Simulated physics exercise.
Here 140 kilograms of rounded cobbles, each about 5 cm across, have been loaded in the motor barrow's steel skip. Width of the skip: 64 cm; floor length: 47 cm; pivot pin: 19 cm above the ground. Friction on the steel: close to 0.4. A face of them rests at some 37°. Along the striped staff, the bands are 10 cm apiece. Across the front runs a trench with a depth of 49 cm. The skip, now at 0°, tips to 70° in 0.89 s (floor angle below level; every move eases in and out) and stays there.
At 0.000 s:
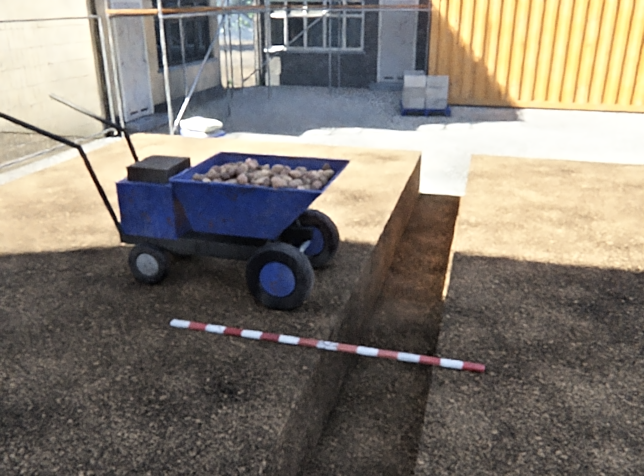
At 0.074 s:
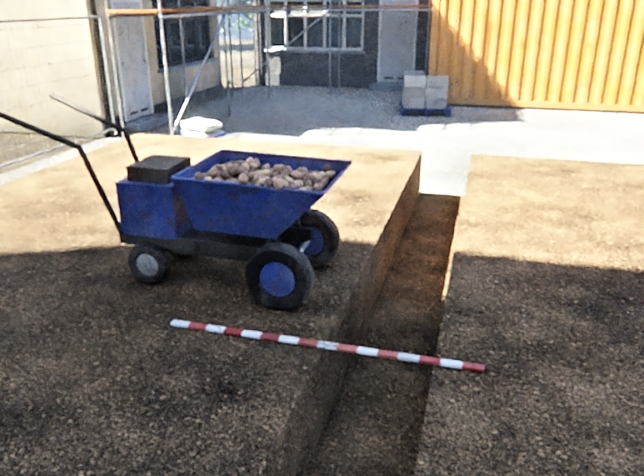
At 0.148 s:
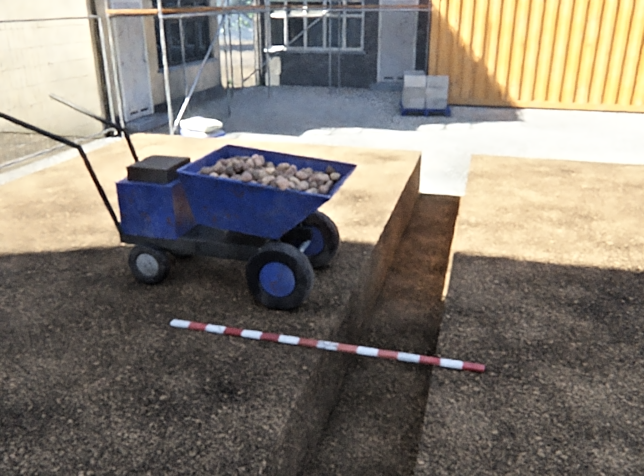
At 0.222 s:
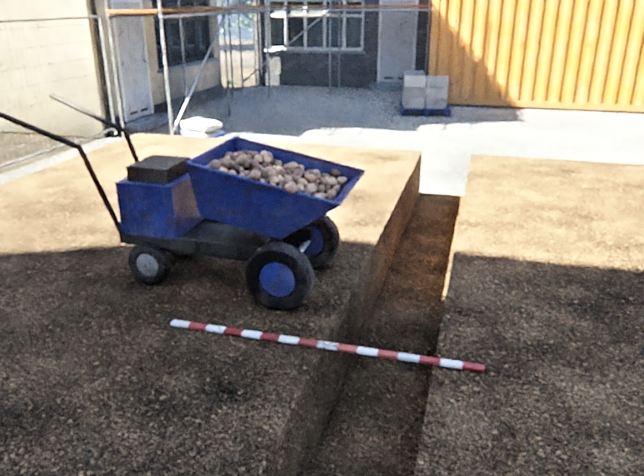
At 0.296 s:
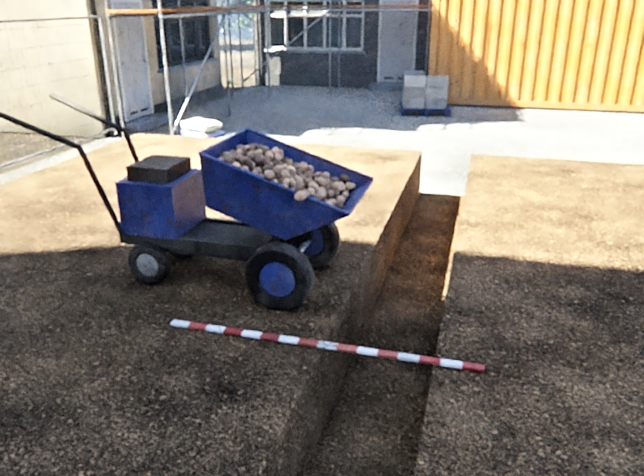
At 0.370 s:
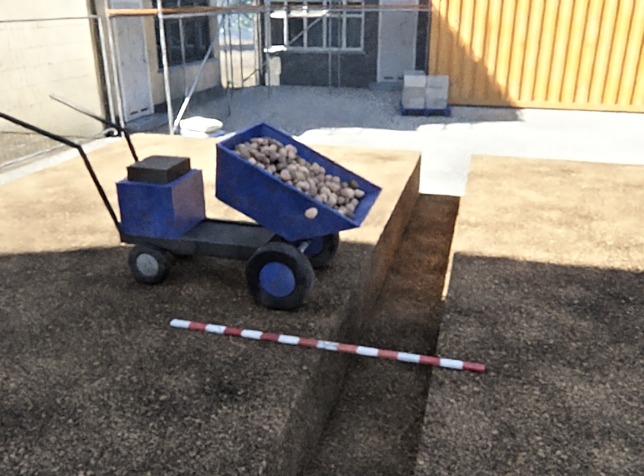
Blue motor barrow standing beside a narrow trench, its stone-filled skip tilting steadily down to the right, stones shifting toward the lip.
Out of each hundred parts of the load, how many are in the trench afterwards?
About 90 out of 100.
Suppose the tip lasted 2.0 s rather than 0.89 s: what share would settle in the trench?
About 95 percent, I'd say.
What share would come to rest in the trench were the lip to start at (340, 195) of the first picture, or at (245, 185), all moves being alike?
First place: Near 70%; second place: Near 75%.
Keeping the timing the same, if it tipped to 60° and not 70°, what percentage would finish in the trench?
Roughly 85%.
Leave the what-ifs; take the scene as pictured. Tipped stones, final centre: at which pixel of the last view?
Look at roughly (413, 364).
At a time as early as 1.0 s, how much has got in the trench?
By then, around 35 percent.
After 0.7 s the floor is at 59°; 100 % in the skip; the foremost stones are at (385, 256).
After 1.0 s the floor is at 70°; 62 % in the skip, 37 % in the trench, 1 % past the trench; the foremost stones are at (452, 295).
After 1.3 s the floor is at 70°; 20 % in the skip, 70 % in the trench, 10 % past the trench; the foremost stones are at (542, 310).
After 3.3 s the floor is at 70°; 0 % in the skip, 90 % in the trench, 10 % past the trench; the foremost stones are at (633, 329).
